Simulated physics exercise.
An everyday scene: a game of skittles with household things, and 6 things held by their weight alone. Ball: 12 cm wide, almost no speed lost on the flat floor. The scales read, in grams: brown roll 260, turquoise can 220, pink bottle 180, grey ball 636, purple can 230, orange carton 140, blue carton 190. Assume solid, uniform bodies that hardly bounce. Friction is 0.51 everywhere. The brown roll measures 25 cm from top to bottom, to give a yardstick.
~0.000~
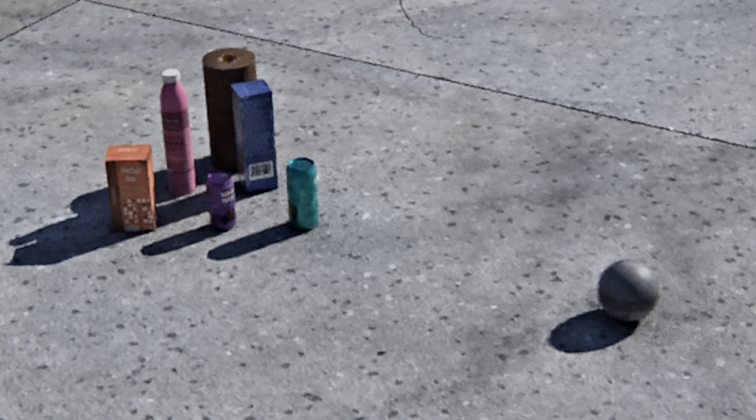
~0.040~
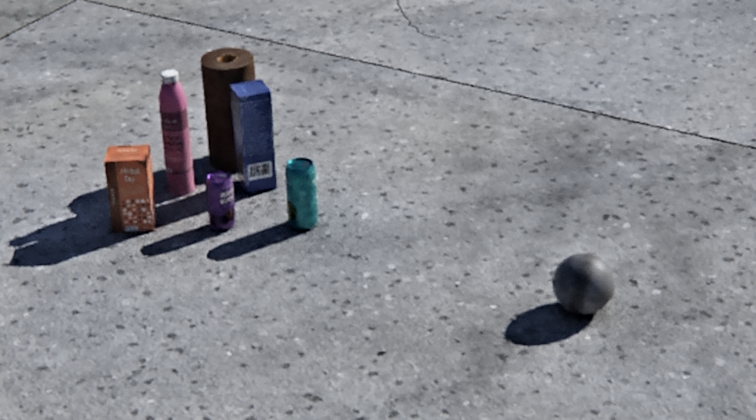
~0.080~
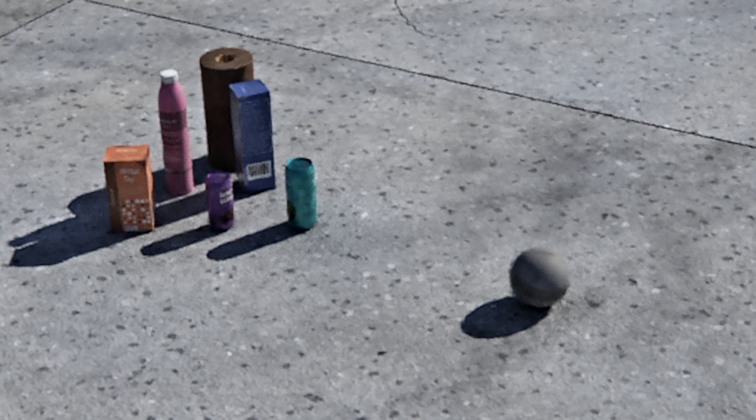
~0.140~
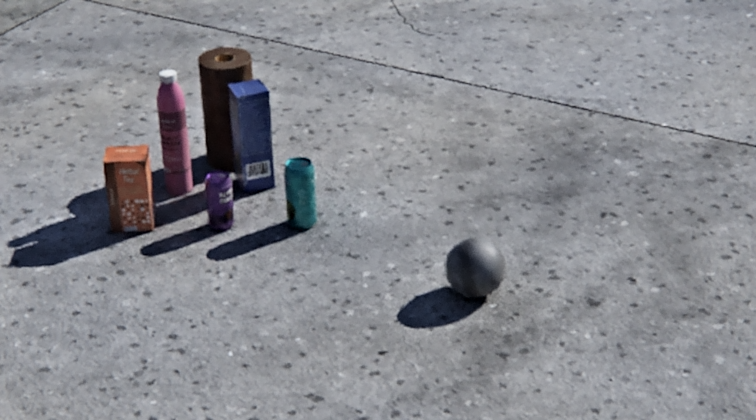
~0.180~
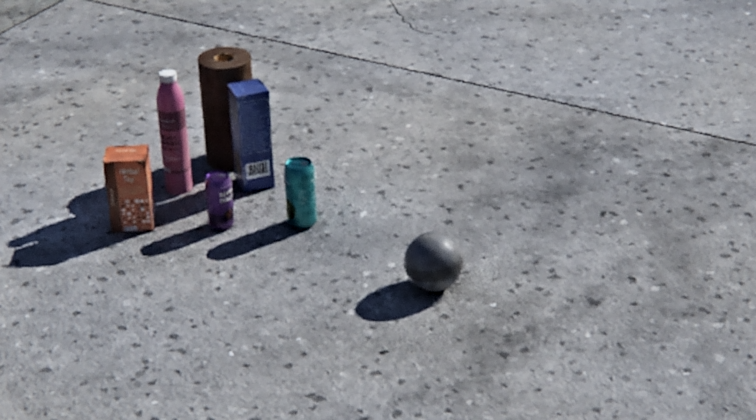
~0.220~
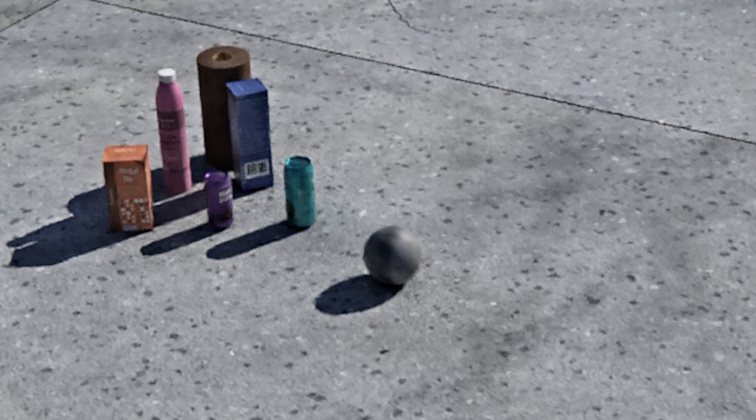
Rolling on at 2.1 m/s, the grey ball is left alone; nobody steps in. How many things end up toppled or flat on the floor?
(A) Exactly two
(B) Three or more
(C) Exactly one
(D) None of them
(C) Exactly one.
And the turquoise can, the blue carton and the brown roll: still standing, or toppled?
Outcome noted - the turquoise can survives without falling, the blue carton survives without falling, the brown roll survives without falling.
After 0.42 s, ball 88 cm along; grey ball near (196, 229).
After 0.72 s, ball 147 cm along; orange carton 42° off upright.
After 0.92 s, ball 186 cm along; orange carton on its side.
After 1.12 s, orange carton on its side.
In the end (1.3 s), toppled on the floor, orange carton; the other 5 under 8 cm from the start. At the end, from the last picture's camera, brown roll near (227, 108), turquoise can near (300, 193).
